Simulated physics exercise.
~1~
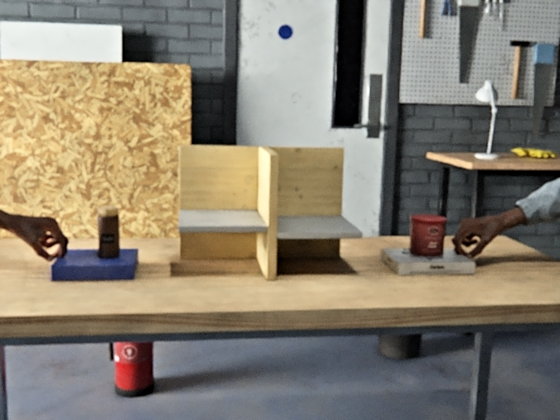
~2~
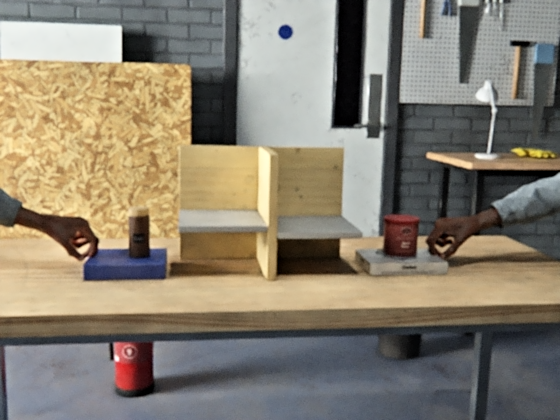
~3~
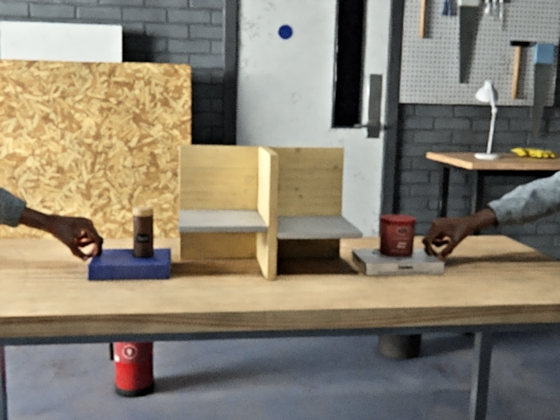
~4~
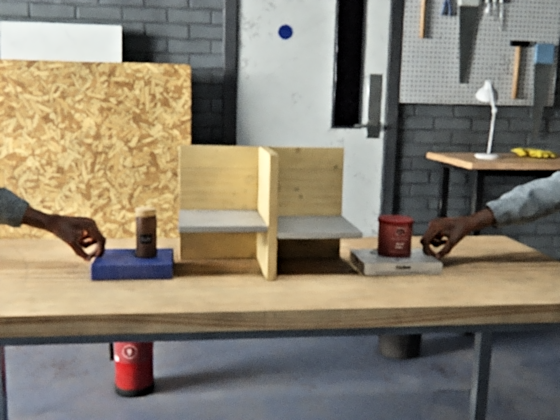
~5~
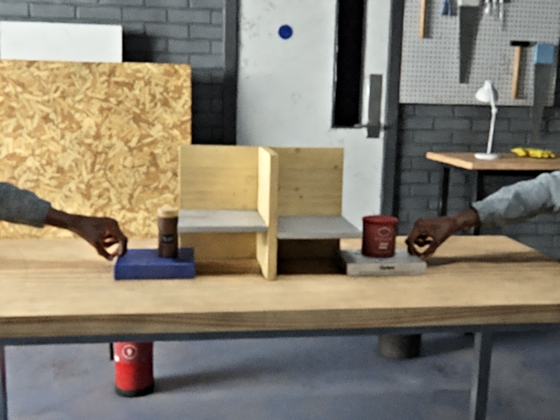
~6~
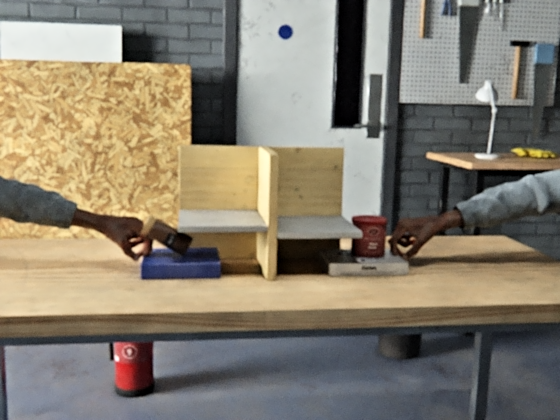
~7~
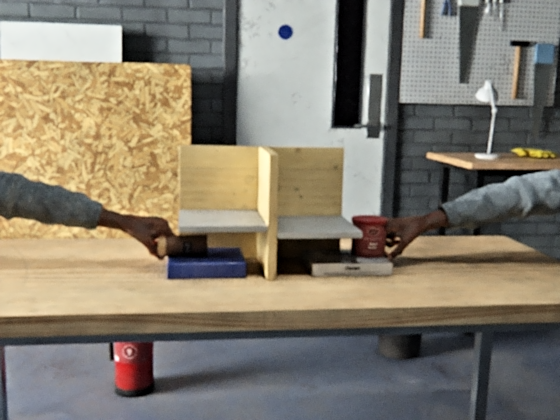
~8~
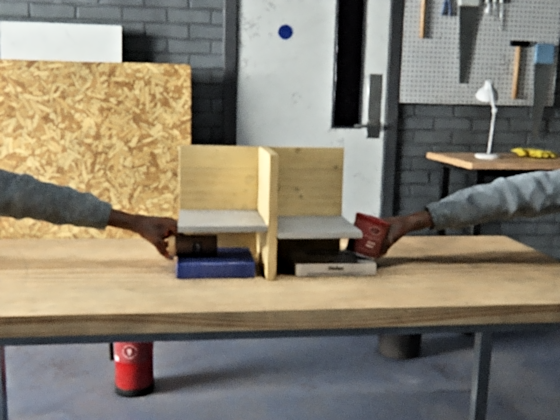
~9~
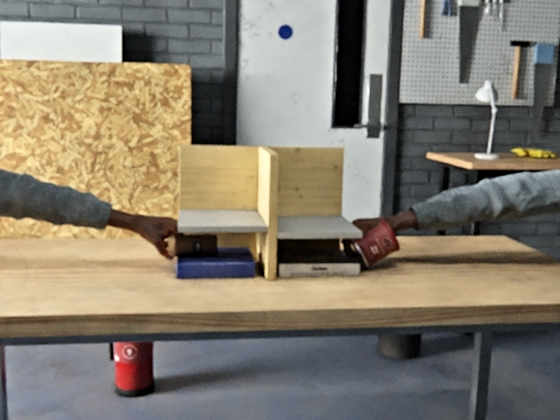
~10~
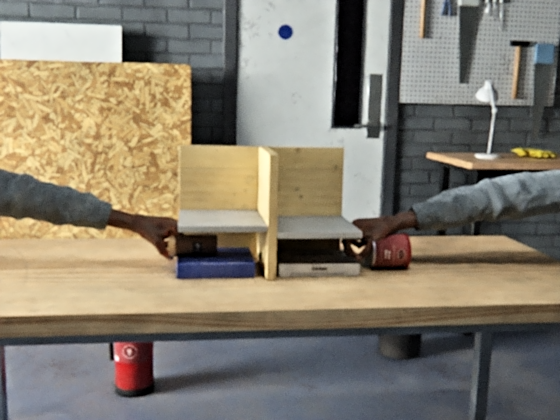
Two hands slid a blue tray carrying a brown shaker and a pale packet carrying a red pot under a wooden shelf from opposite sides. The shaker hit the edge and toppled onto its side, then the pot was knocked back off its packet.
